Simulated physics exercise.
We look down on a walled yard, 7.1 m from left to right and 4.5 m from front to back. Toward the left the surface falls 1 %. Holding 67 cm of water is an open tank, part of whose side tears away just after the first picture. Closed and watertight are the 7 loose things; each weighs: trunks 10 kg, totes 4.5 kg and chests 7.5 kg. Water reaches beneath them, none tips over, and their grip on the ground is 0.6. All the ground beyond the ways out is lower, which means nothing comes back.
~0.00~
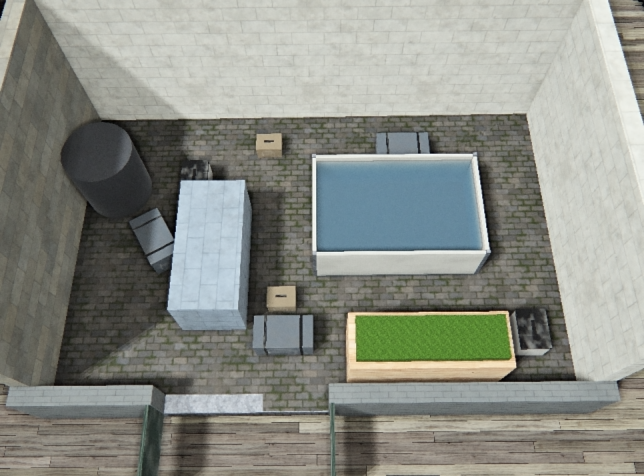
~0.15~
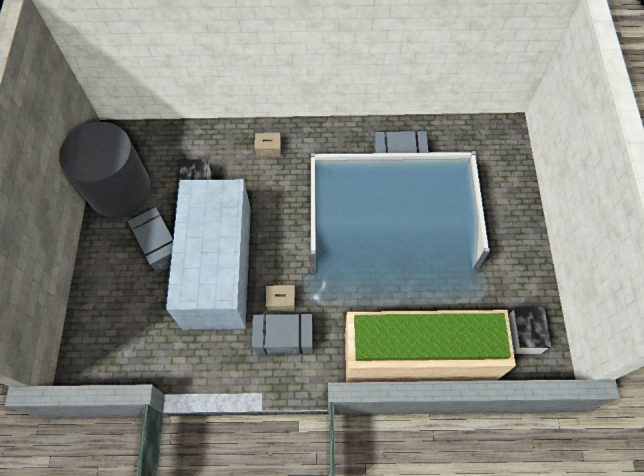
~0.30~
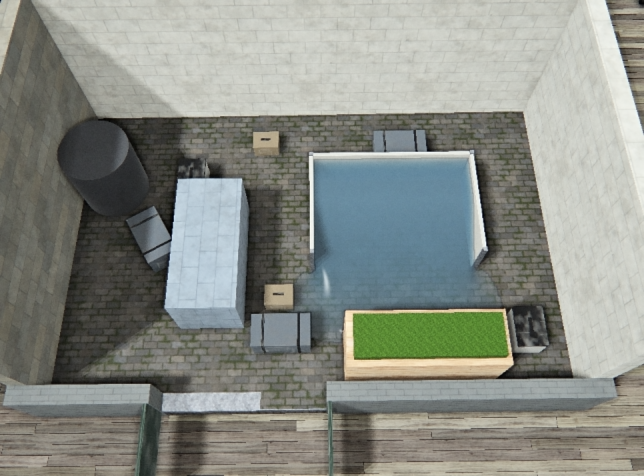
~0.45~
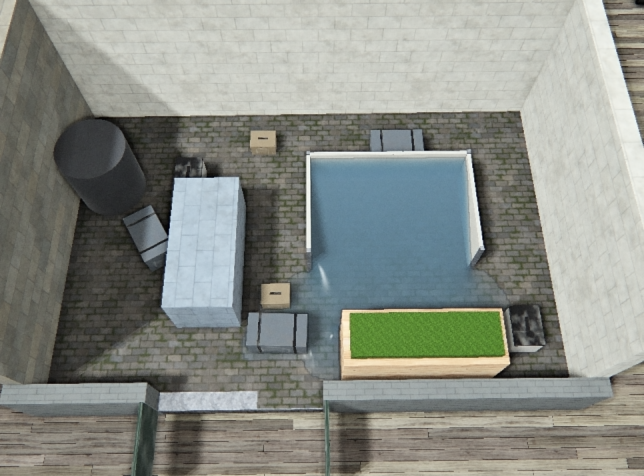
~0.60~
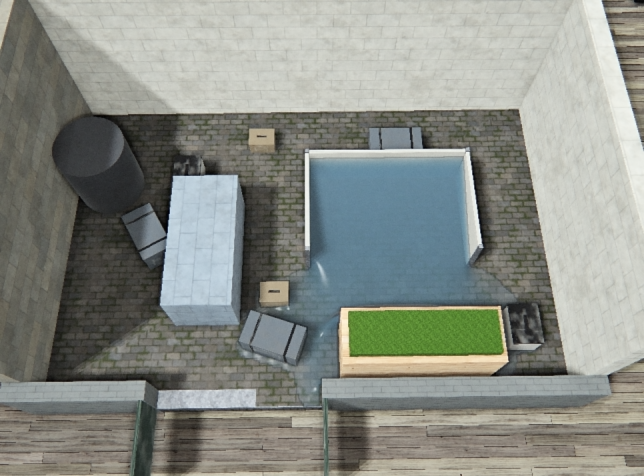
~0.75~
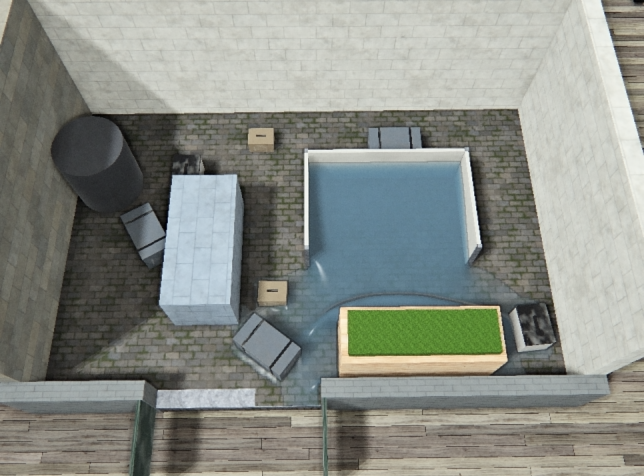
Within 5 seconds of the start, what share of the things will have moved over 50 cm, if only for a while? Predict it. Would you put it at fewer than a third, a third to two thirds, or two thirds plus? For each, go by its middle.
By the time shown, one third up to two thirds will have gone that far.
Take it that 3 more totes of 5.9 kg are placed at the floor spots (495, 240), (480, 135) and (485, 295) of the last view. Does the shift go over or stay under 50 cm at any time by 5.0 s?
Outcome: Breaks the threshold first, breaks the threshold next, breaks the threshold last.
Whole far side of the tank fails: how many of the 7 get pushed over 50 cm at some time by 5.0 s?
5.
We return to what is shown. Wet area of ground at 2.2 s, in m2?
Close to 15 m2, I'd say.
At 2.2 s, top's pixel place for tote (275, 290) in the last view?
(264, 236) or thereabouts.
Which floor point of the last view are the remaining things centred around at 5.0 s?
Centre of the remaining things: Roughly (300, 173).
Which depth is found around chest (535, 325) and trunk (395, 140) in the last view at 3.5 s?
Depth approx. 15 cm / 0 cm.
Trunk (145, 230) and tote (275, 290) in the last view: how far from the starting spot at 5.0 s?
The first is off by 0 cm, the second by 300 cm.
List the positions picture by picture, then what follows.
The first frame shows a trunk at (283, 331), on the bottom; a chest at (534, 328), on the bottom; 3.5 m2 under water; 0 of 7 have shifted.
The second frame shows a trunk at (283, 331) rests on the ground; a chest at (533, 327) rests on the ground; water covers 4.8 m2; 0 of 7 have shifted.
The third frame shows a trunk at (281, 329) rests on the ground; a chest at (531, 326), on the bottom; water covers 6.2 m2; 0 of 7 have shifted.
The fourth frame shows a trunk at (277, 329), on the bottom; a chest at (528, 325), on the bottom; 6.8 m2 under water; 0 of 7 have shifted.
The fifth frame shows a trunk at (273, 334), on the bottom, 12 cm from its start; a chest at (526, 323) rests on the ground; 7.5 m2 under water; 1 of 7 have shifted.
The sixth frame shows a trunk at (267, 343) rests on the ground, 26 cm from its start; a chest at (536, 324), on the bottom, 14 cm from its start; water covers 8.2 m2; 2 of 7 have shifted.
After 1.1 s 1 of 7 are over 50 cm from their spots; 0 afloat.
After 2.2 s 2 of 7 are over 50 cm from their spots; 1 afloat.
After 3.5 s 2 of 7 are over 50 cm from their spots; 1 afloat.
After 5.0 s 4 of 7 are over 50 cm from their spots, and 4 have been at some point; 2 afloat.
